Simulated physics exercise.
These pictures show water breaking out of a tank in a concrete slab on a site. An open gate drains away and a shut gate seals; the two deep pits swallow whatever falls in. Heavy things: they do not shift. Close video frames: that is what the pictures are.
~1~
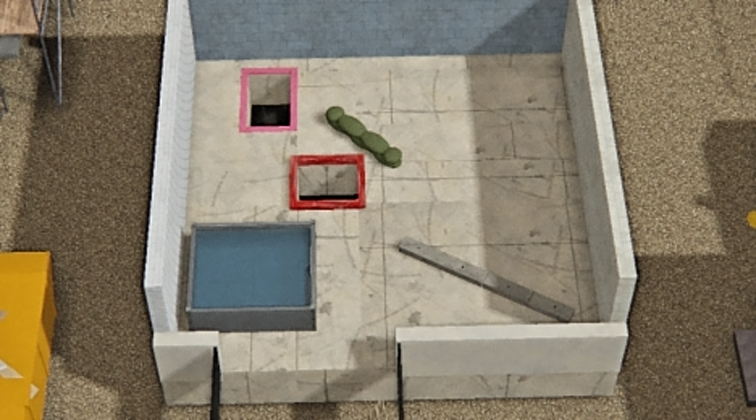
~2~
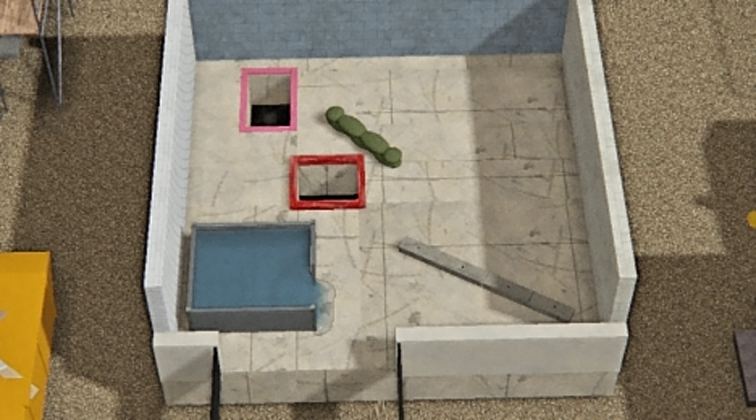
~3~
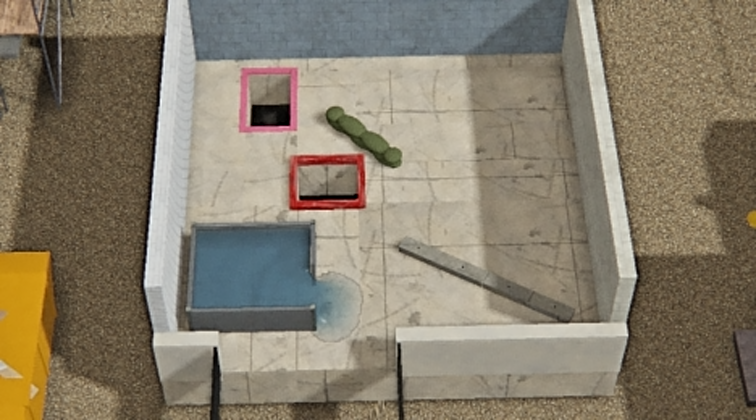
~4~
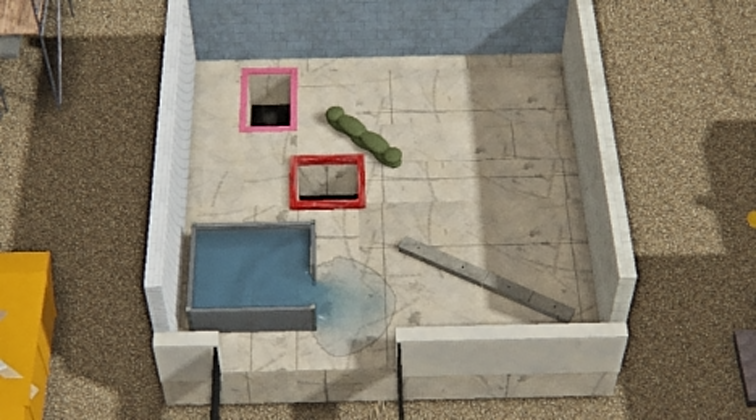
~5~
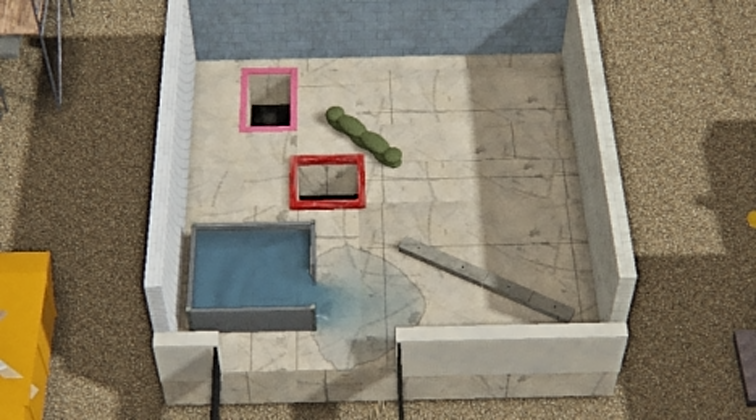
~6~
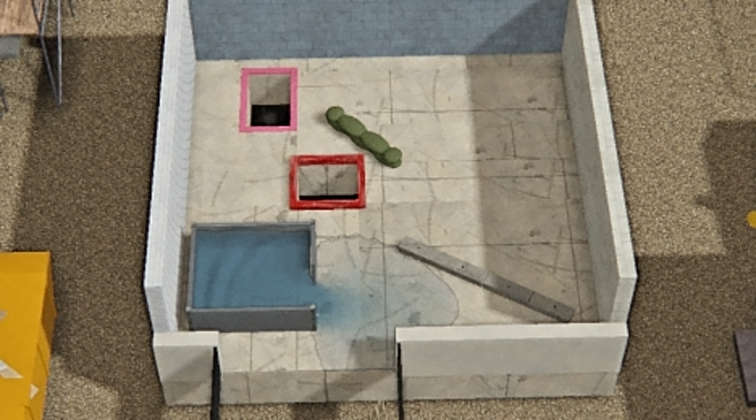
Water broke out through a gap in the right side of the grey tank and spread rightward across the cracked concrete floor, reaching past the near end of the long grey beam.
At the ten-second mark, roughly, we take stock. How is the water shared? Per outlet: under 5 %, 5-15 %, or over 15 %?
I'd say the gate drains a lot - upwards of fifteen per cent. I'd say the red pit drains very little - not reaching five per cent. I'd say the pink pit drains very little - not reaching five per cent.
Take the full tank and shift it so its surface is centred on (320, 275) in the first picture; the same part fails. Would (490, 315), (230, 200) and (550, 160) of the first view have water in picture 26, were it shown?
In sequence: Inundated, next unflooded, then inundated.
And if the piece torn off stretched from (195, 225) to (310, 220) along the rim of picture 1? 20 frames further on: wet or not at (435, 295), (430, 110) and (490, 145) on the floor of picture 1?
So the first one is left untouched, the next left untouched, and the last left untouched.
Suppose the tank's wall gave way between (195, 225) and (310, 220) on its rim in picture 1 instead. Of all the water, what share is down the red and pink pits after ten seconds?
I'd say the red pit gets around 8 percent and the pink pit around 55 percent.
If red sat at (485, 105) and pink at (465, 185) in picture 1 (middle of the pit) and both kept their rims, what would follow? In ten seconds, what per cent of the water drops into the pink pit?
Result - pink pit, 10 in a hundred.
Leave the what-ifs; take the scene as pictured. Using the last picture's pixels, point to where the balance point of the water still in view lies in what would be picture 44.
The water's centre sits above (401, 269).
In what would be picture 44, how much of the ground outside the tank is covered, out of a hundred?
Near 55 in a hundred.
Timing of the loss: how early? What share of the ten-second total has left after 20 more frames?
Working it through, I arrive at 35 per cent.
A moment on, water covers 15 % of the floor; the gate 2 %, the red pit 0 %, the pink pit 0 %.
Next, water covers 20 % of the floor; the gate 5 %, the red pit 0 %, the pink pit 0 %.
Then, water covers 25 % of the floor; the gate 8 %, the red pit 0 %, the pink pit 0 %.
Later, water covers 55 % of the floor; the gate 11 %, the red pit 0 %, the pink pit 0 %.
In the end, water covers 55 % of the floor; the gate 20 %, the red pit 0 %, the pink pit 1 %.
